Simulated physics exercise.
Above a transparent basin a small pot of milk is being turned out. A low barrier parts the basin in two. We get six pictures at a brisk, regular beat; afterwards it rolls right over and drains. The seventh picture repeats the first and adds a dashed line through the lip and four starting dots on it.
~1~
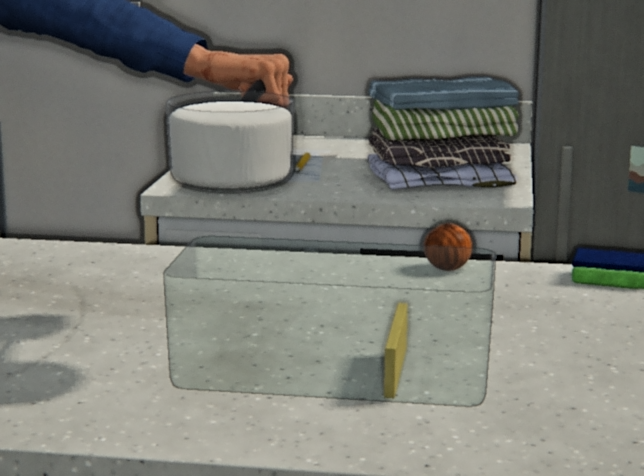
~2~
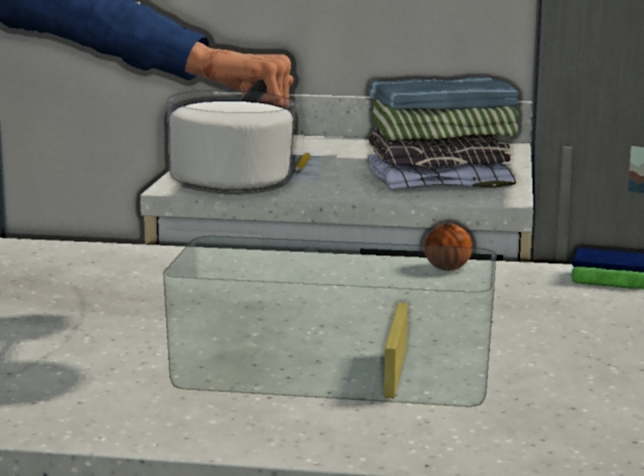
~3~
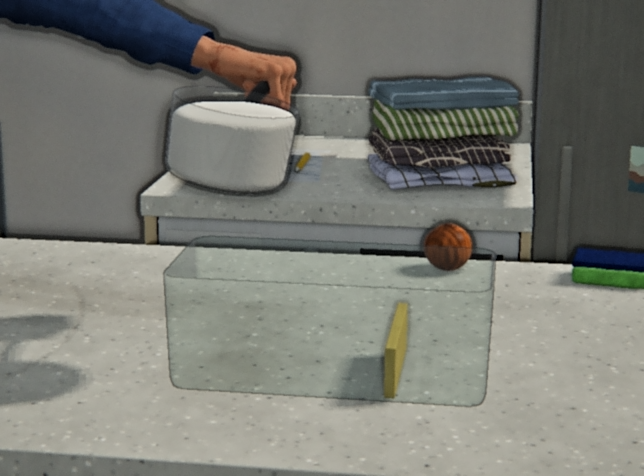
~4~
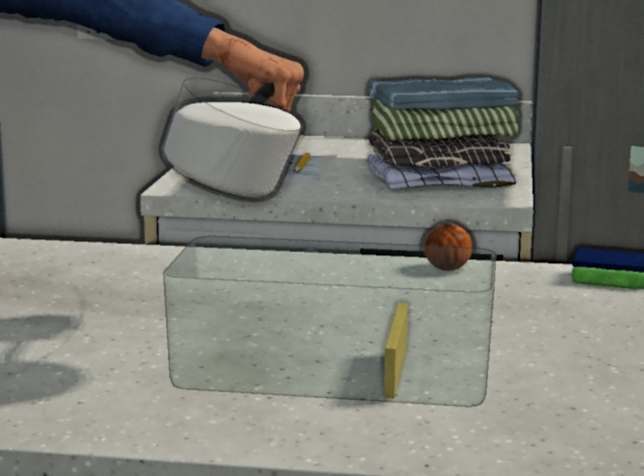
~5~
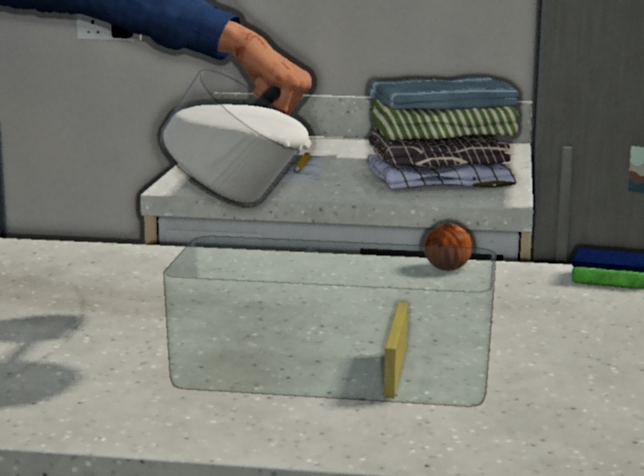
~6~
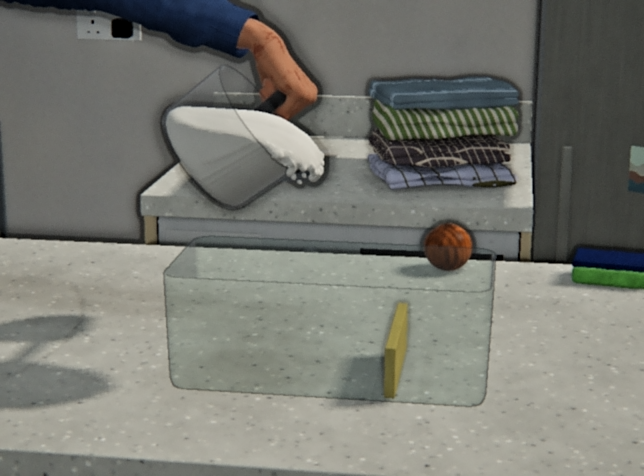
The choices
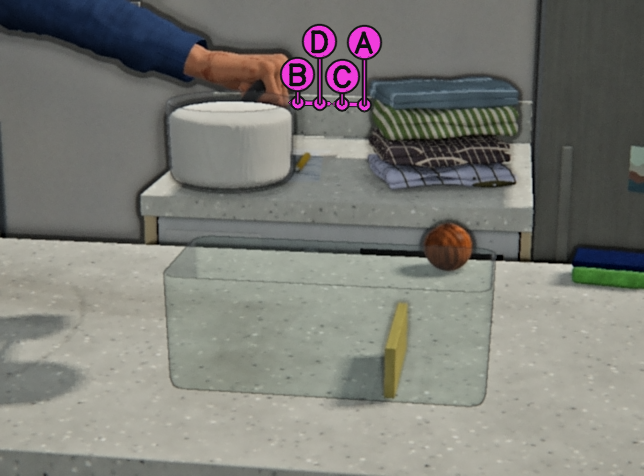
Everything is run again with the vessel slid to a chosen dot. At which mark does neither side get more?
Best: A.
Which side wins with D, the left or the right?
The left one.
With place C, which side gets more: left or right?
The left one.
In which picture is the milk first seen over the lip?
In picture 5.
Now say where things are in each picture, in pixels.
The first frame shows upright, lip at (290, 102); basin from (170, 385) to (486, 405); top of the wall at (397, 324); nothing has left yet.
The second frame shows tipped about 2°, lip at (292, 105); nothing has left yet.
The third frame shows tipped about 10°, lip at (296, 113); nothing has left yet.
The fourth frame shows tipped about 21°, lip at (300, 127); nothing has left yet.
The fifth frame shows tipped about 36°, lip at (301, 145); milk is over the lip, down to (305, 147).
The sixth frame shows tipped about 52°, lip at (297, 165); milk is over the lip, down to (303, 180).
On the marked copy, A at (364, 104); B at (297, 102); C at (342, 104); D at (319, 103).
With A, about 52 % ends left of the wall and 43 % right of it; 5 % is lost outside.
With B, about 87 % ends left of the wall and 10 % right of it; 3 % is lost outside.
With C, about 70 % ends left of the wall and 26 % right of it; 4 % is lost outside.
With D, about 84 % ends left of the wall and 12 % right of it; 4 % is lost outside.
